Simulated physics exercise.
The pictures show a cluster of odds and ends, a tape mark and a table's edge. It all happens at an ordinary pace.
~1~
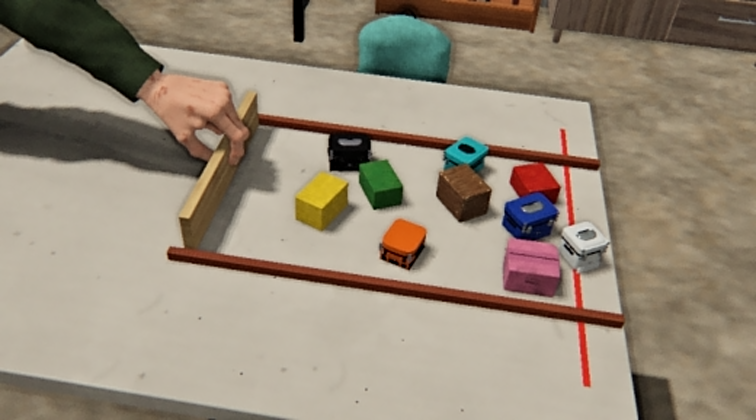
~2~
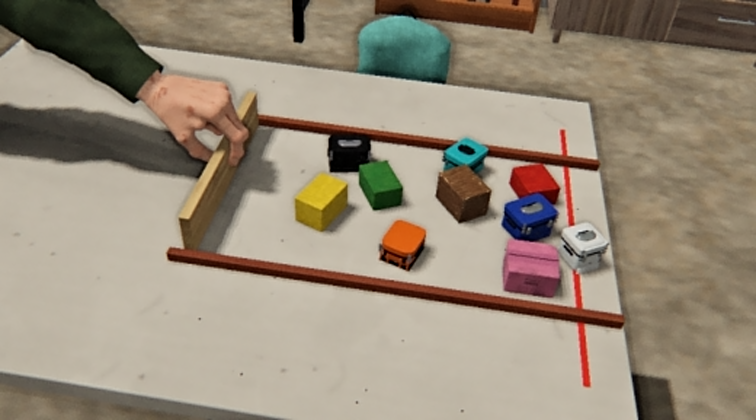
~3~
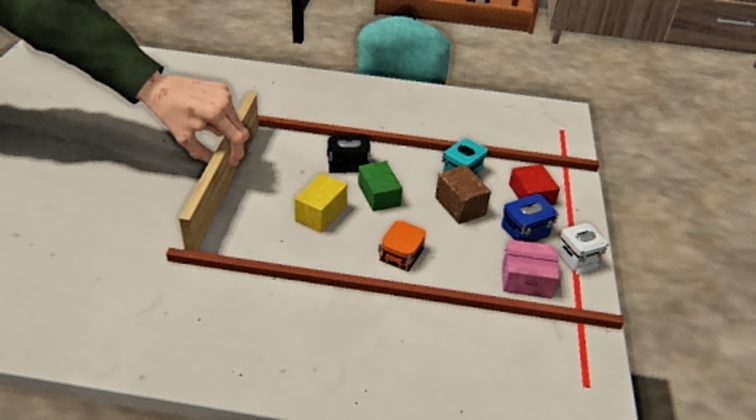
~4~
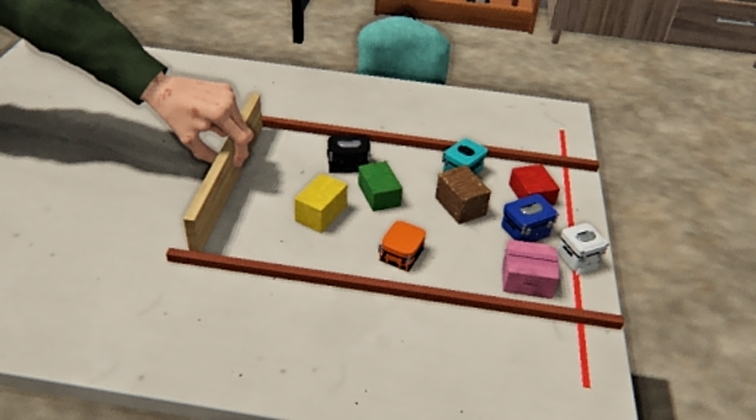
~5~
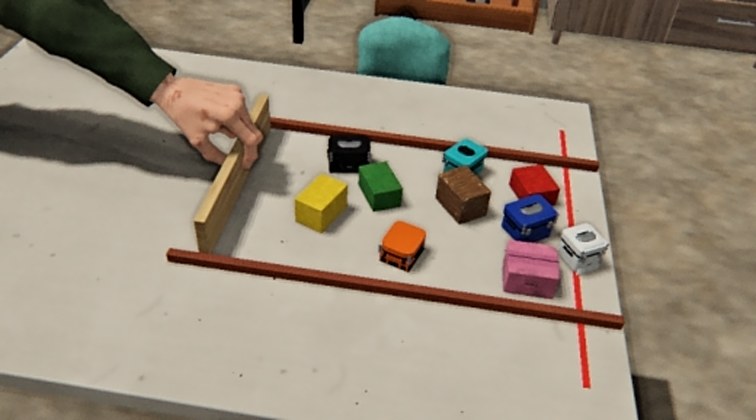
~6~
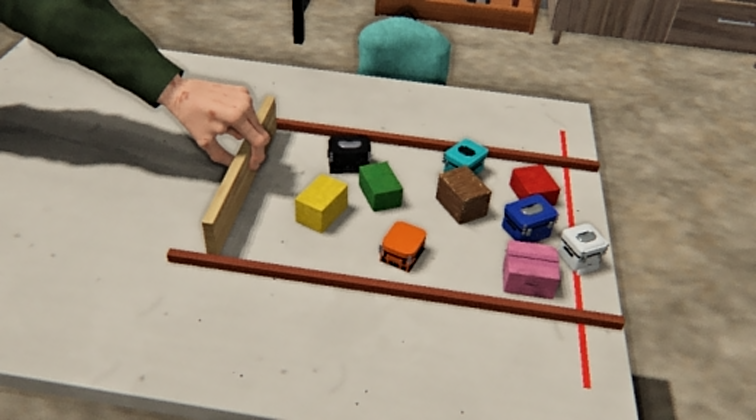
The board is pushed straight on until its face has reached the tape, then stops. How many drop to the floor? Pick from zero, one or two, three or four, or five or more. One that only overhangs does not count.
Outcome: The number that fall off is five or more.
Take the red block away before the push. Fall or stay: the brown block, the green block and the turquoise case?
The brown block tumbles off, the green block is kept, the turquoise case falls.
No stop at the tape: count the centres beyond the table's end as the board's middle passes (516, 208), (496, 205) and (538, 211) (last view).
The counts: 1, 0 and 2.
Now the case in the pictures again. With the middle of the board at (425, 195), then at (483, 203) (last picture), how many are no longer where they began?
At the one place 6, at the other 9.
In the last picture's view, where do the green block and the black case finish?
About (601, 214), and the other about (592, 187).
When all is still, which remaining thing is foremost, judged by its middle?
The green block ends nearest.
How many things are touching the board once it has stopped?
The number is 4.
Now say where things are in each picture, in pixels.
In the first frame, white case (582, 247); red block (535, 185); pink box (531, 268); board (224, 165); tape (573, 232).
In the second frame, red block (534, 186); green block (380, 185).
In the third frame, pink box (530, 269); orange case (403, 246).
In the fourth frame, white case (581, 248); board (229, 167).
In the fifth frame, red block (534, 187); turquoise case (465, 162).
In the sixth frame, white case (582, 248); red block (534, 187); pink box (531, 269); board (244, 170); tape (572, 234).
Soon after, none off yet; white case at rest near (582, 248); red block at rest near (534, 187); pink box at rest near (531, 269).
Then, none off yet; white case moved about its own width near (609, 253); red block moved well along near (610, 193); pink box moved about its own width near (583, 282).
By the end, the number that fall off is five or more; fallen, turquoise case, brown block, blue case, pink box, red block and white case.
